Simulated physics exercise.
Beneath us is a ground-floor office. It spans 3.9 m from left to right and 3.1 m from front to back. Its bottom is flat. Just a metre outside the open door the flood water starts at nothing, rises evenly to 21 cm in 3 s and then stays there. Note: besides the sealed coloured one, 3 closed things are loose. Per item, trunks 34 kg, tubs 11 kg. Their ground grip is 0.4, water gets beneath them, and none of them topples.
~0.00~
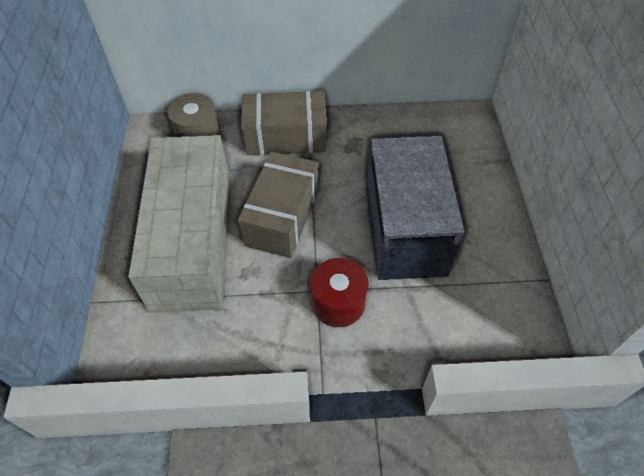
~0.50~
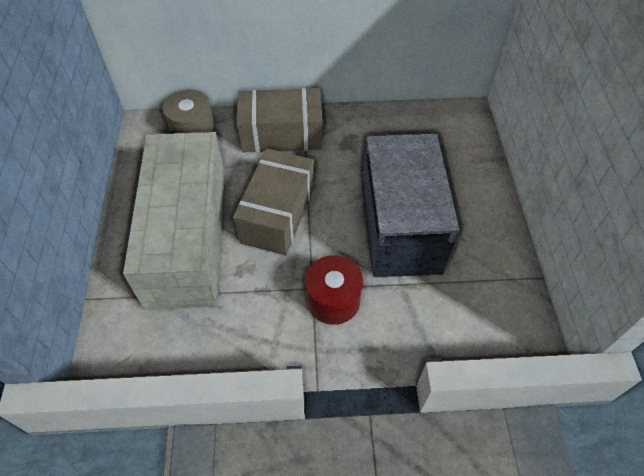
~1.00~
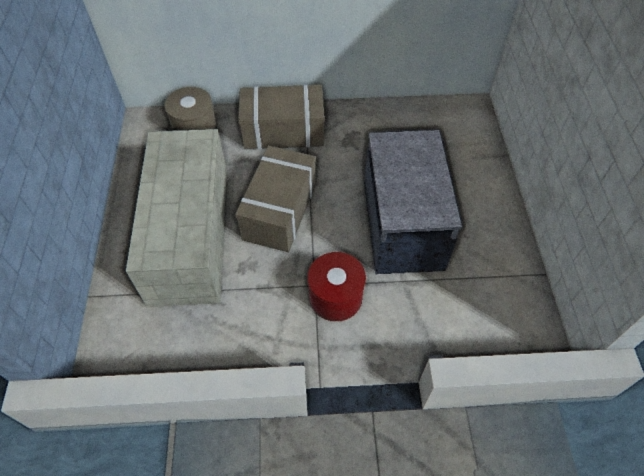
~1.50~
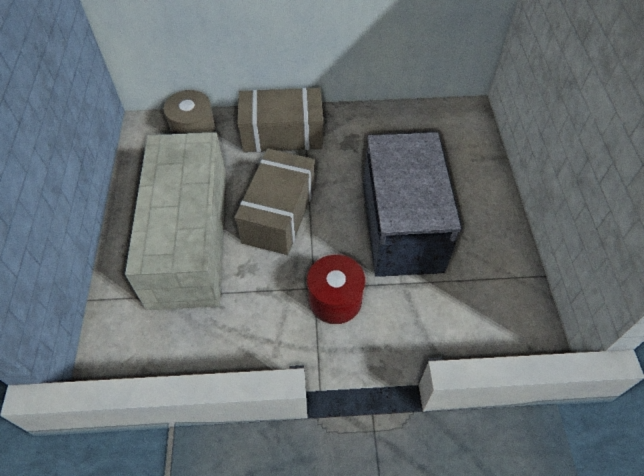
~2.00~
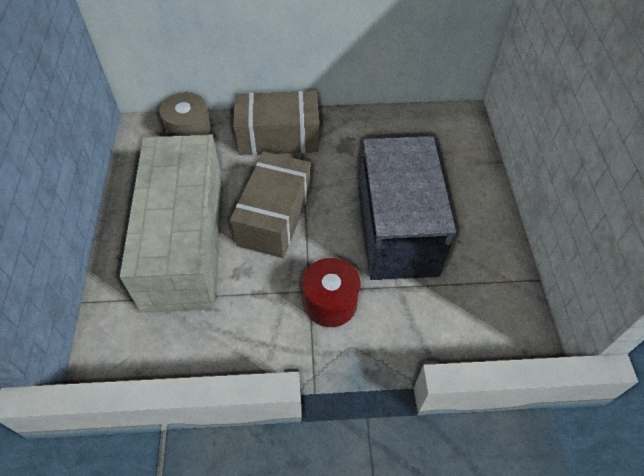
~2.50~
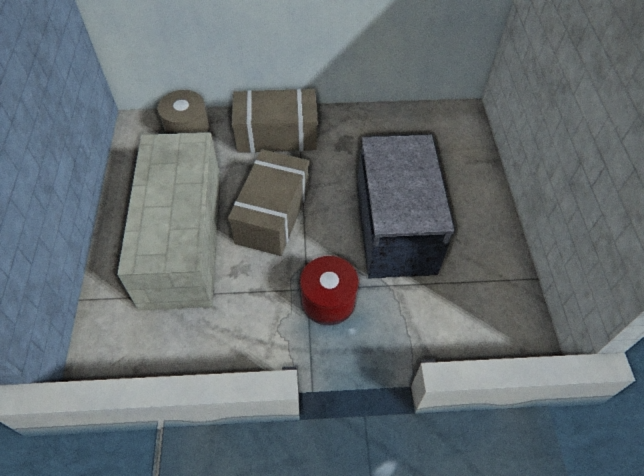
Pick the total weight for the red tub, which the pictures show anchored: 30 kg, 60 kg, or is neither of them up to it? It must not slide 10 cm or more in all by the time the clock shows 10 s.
60 kg is needed.
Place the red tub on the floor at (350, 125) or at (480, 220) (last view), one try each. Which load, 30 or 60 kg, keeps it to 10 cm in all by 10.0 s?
In turn: The lighter mass suffices; the lighter mass suffices.
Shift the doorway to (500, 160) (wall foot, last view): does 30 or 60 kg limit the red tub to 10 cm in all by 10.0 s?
I'd say the lighter one will work.
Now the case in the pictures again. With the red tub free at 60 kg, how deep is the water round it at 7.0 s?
10 cm, roughly.
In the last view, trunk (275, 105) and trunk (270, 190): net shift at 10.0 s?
In turn: 0 cm, 0 cm.
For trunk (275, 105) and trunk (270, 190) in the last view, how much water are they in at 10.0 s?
Around 9 cm and 8 cm.
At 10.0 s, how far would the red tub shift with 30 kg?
About 40 cm.
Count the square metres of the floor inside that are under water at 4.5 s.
The covered patch comes to about 5.5 m2.
After 3.5 s the red tub would be 0 cm from its start with 30 kg and 0 cm from its start with 60 kg; 7 cm of water round it then.
After 4.5 s the red tub would be 13 cm from its start with 30 kg and 0 cm from its start with 60 kg; 8 cm of water round it then.
After 7.0 s the red tub would be 22 cm from its start with 30 kg and 0 cm from its start with 60 kg; 10 cm of water round it then.
After 10.0 s the red tub would be 38 cm from its start with 30 kg and 0 cm from its start with 60 kg; 11 cm of water round it then.
